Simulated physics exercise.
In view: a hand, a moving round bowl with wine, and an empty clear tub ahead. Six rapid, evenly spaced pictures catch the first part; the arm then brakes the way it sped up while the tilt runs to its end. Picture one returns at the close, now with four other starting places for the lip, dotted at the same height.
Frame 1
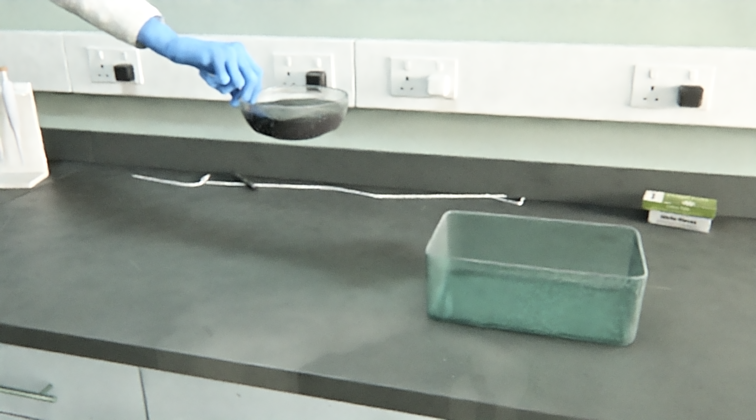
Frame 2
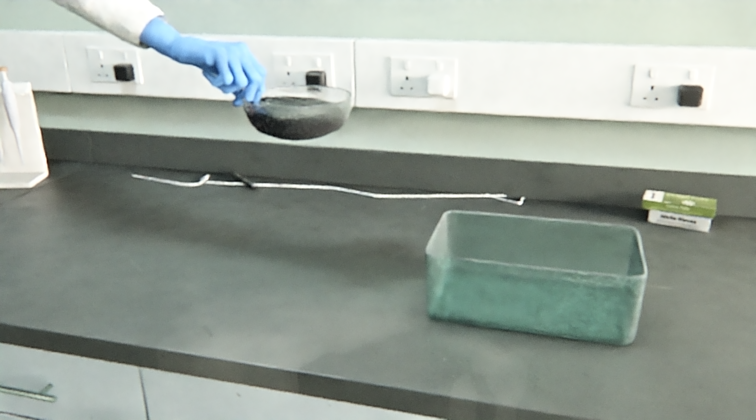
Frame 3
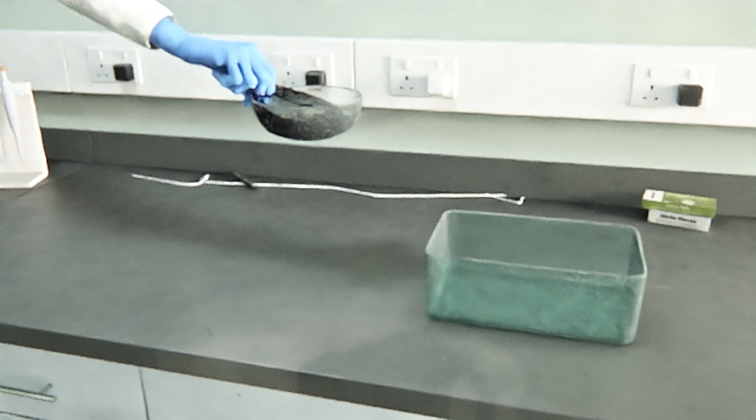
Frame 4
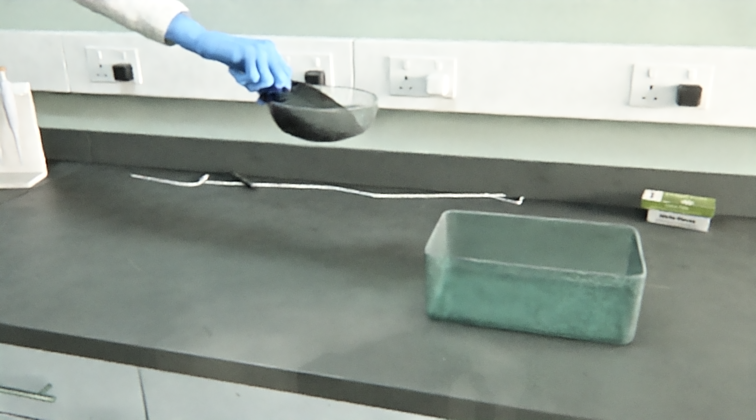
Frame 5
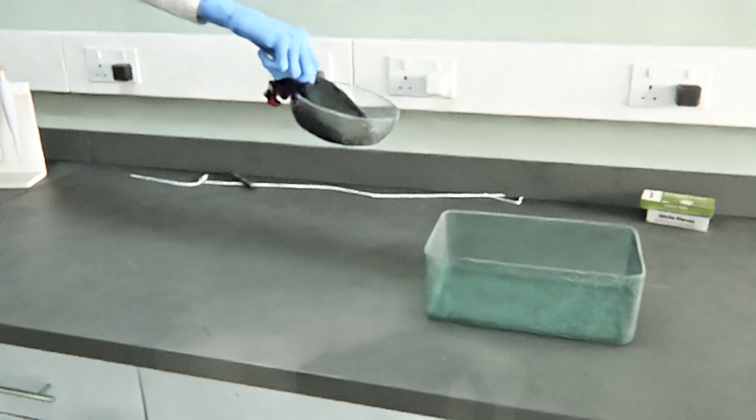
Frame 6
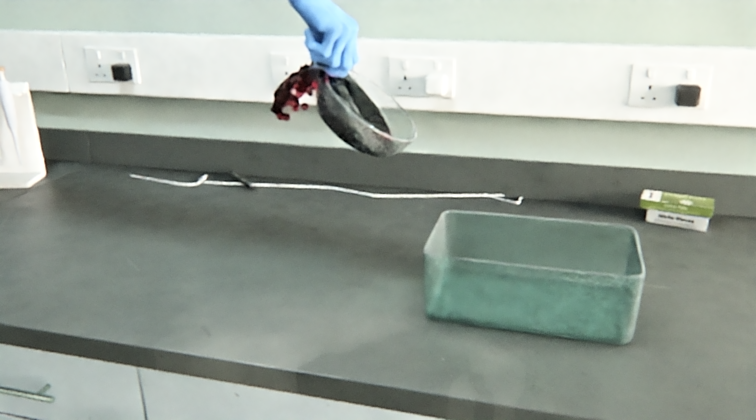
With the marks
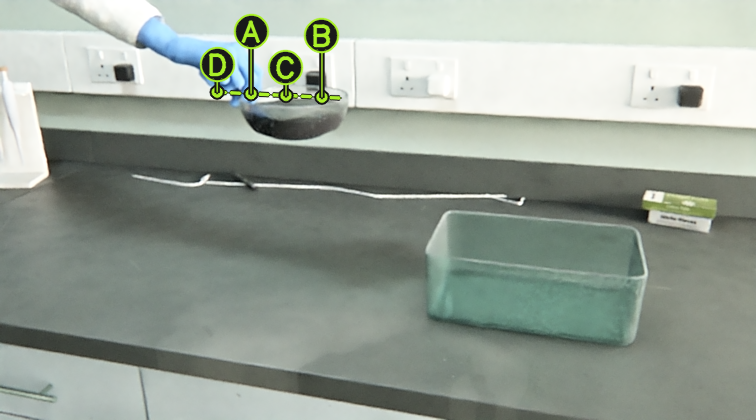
A gloved hand moves a glass bowl rightward and tilts it as dark red liquid emerges.
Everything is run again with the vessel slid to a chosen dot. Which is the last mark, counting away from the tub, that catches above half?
Place B.
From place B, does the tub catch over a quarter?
Yes, clearly.
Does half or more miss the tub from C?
Yes, that goes wrong.
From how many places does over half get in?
One of them.
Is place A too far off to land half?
Yes.
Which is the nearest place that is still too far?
The answer is C.
On the marked copy, A at (251, 93); B at (321, 97); C at (285, 95); D at (217, 92).
For place A, about 1 % lands in the tub, 98 % falls short.
For place B, about 67 % lands in the tub, 25 % falls short and 8 % goes beside or beyond.
For place C, about 19 % lands in the tub, 77 % falls short and 3 % goes beside or beyond.
For place D, about 0 % lands in the tub, 100 % falls short.
